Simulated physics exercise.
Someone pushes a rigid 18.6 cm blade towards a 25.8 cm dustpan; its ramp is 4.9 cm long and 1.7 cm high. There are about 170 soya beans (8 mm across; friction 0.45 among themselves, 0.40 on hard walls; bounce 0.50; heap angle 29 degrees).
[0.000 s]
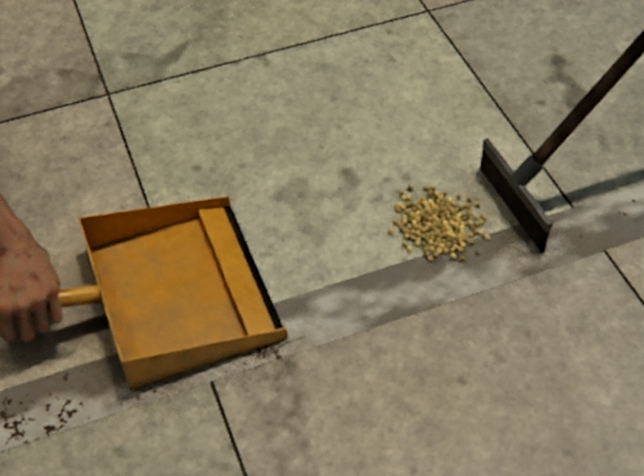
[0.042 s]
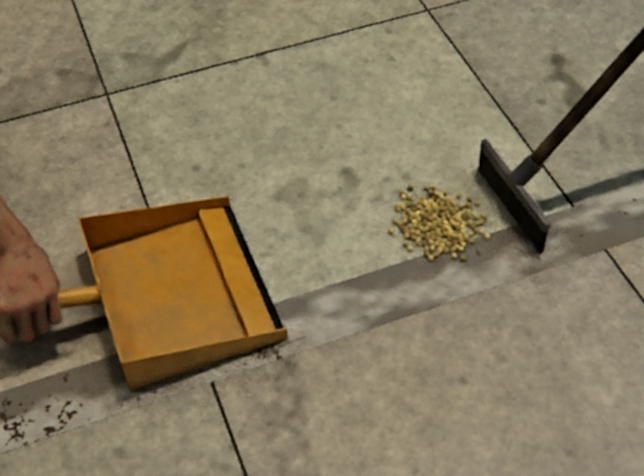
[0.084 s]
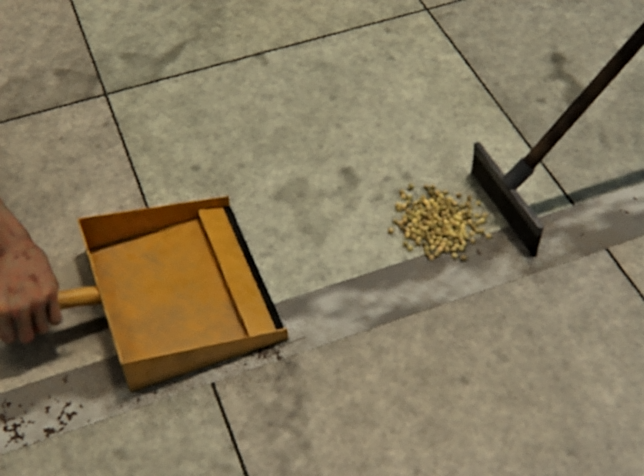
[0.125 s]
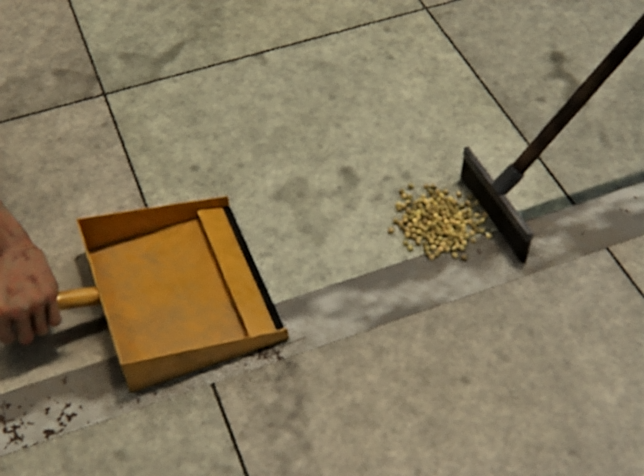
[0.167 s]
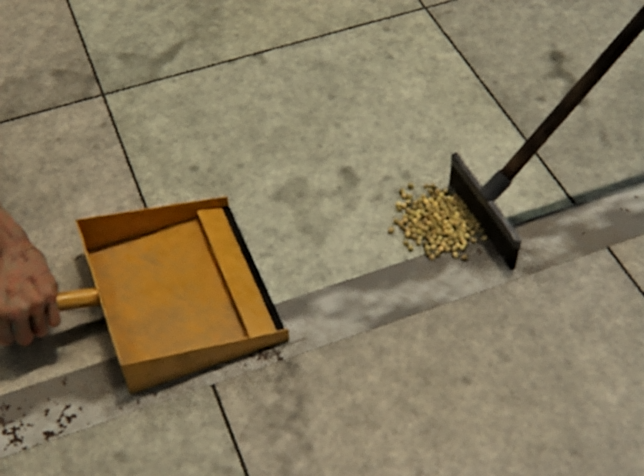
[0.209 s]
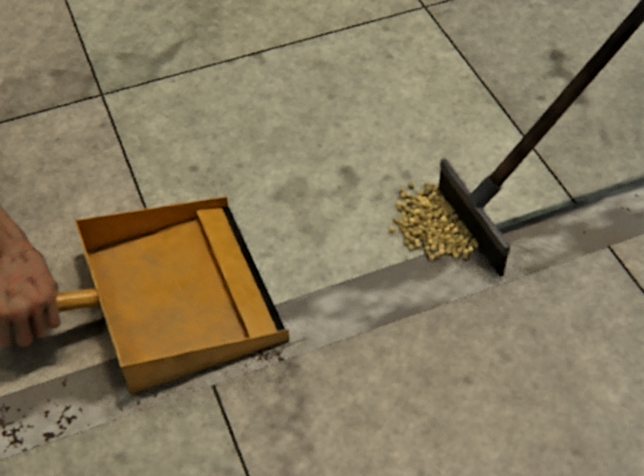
The clip opens on a hand holding an orange dustpan at the left of a tiled floor, with a small pile of pale beans and a dark blade on a handle to the right. The blade slides left and slightly nearer, meets the pile, and presses its right side inward while the dustpan stays nearly still.
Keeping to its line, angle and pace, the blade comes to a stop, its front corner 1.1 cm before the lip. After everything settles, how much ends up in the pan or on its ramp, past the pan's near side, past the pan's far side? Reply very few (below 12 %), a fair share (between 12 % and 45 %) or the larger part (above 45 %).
Pan - a fair share; near side - a fair share; far side - very few.
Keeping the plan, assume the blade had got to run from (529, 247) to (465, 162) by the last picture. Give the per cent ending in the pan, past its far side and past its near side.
You'd see pan at 0, far at 0 and near at 25.
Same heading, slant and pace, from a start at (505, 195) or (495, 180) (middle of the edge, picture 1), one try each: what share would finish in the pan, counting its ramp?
Close to 35 in a hundred, then close to 40 in a hundred.
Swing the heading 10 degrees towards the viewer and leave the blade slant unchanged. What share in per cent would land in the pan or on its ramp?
That gives near 0 in a hundred.
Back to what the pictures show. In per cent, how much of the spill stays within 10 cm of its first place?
I'd estimate roughly 10 per cent.
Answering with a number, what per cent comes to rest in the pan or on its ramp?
It comes to close to 25 percent.
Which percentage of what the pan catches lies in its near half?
Roughly 100 per cent.
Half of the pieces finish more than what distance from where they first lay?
Roughly 30 cm.
Then, at 0.49 s, middle of the blade 17 cm from the lip; 0 % over the lip, far side 0 %, near side 5 %.
Then, at 0.68 s, middle of the blade 7 cm from the lip; 0 % over the lip, far side 0 %, near side 15 %.
After 0.98 s, middle of the blade 1 cm from the lip; 30 % over the lip, far side 0 %, near side 20 %.
In the end, at 1.7 s, pan 25 %, near side 20 %, far side 0 %, in front of the lip or behind the blade 55 %.
